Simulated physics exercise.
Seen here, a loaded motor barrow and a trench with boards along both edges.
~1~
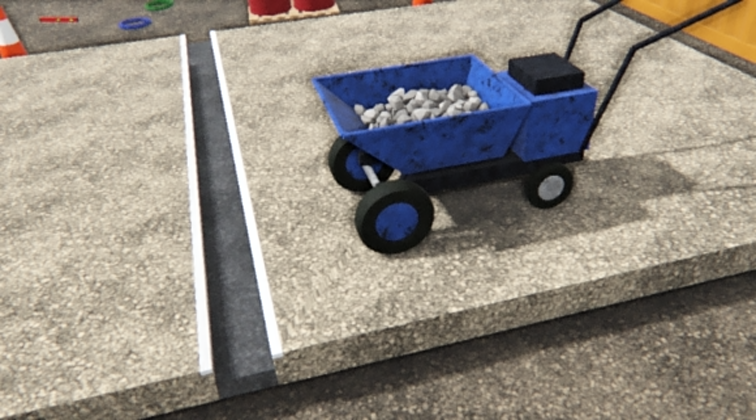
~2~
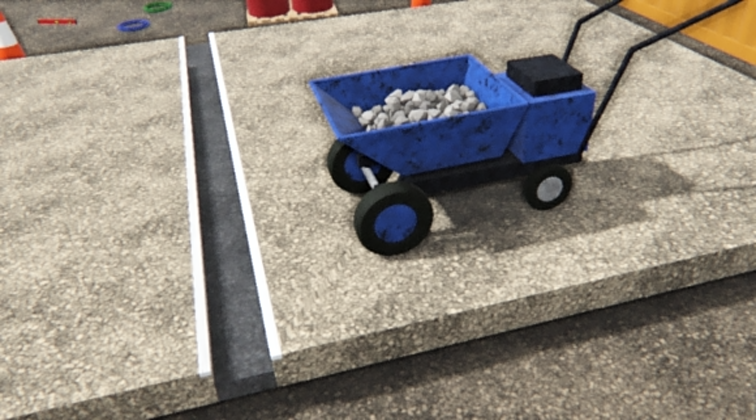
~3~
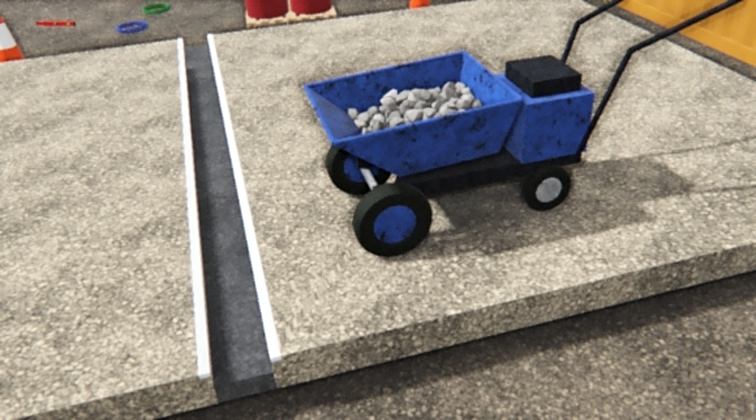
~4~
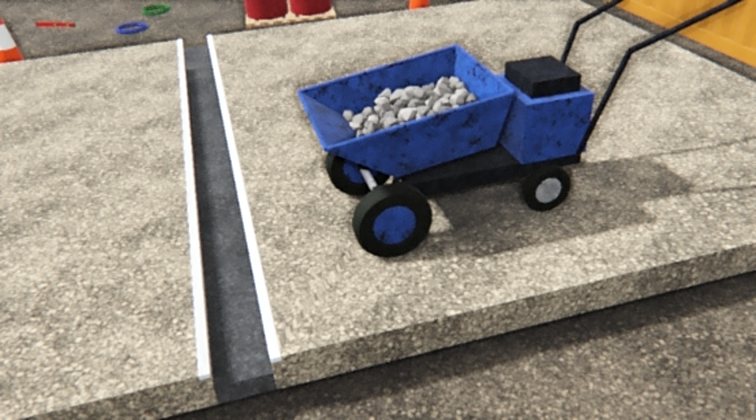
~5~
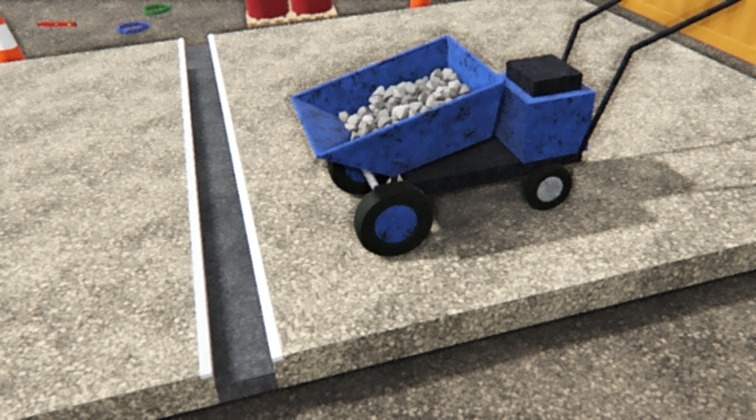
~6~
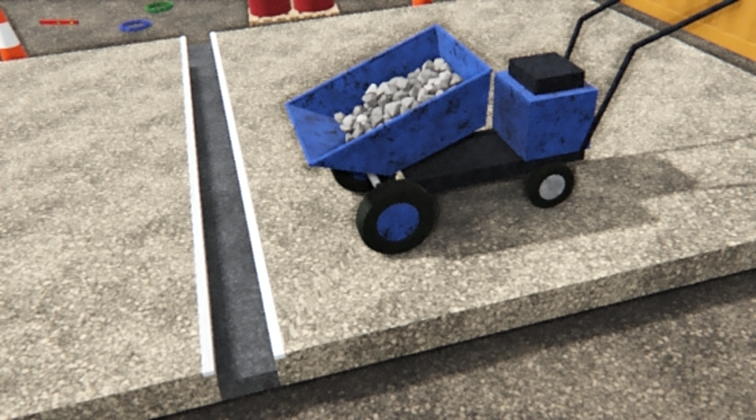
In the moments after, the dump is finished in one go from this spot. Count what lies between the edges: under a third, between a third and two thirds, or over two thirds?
It catches from one third to two thirds.
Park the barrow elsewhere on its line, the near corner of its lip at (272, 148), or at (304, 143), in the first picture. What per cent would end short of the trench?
In turn 0 and 0 in a hundred.
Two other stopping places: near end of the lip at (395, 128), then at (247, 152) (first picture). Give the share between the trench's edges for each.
Roughly 20 per cent, and 0 per cent.
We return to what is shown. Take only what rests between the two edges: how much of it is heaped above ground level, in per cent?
Near 30 %.
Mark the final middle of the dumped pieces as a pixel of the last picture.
Around (234, 248).
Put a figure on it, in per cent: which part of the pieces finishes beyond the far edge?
Some 5 per cent.
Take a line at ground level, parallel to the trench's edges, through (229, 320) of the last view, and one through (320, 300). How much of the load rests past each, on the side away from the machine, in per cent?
About 20 and 70 per cent.
Shortly afterwards, skip tipped steeply; the whole lot in the skip.
Next, skip tipped right over; near half in the skip; near a quarter short of the trench; near a quarter in or heaped over the trench.
Some moments later, skip tipped right over; near a quarter in the skip; a little short of the trench; near half in or heaped over the trench; only a few beyond it.
In the end, skip tipped right over; near a quarter in the skip; a little short of the trench; near half in or heaped over the trench; only a few beyond it.
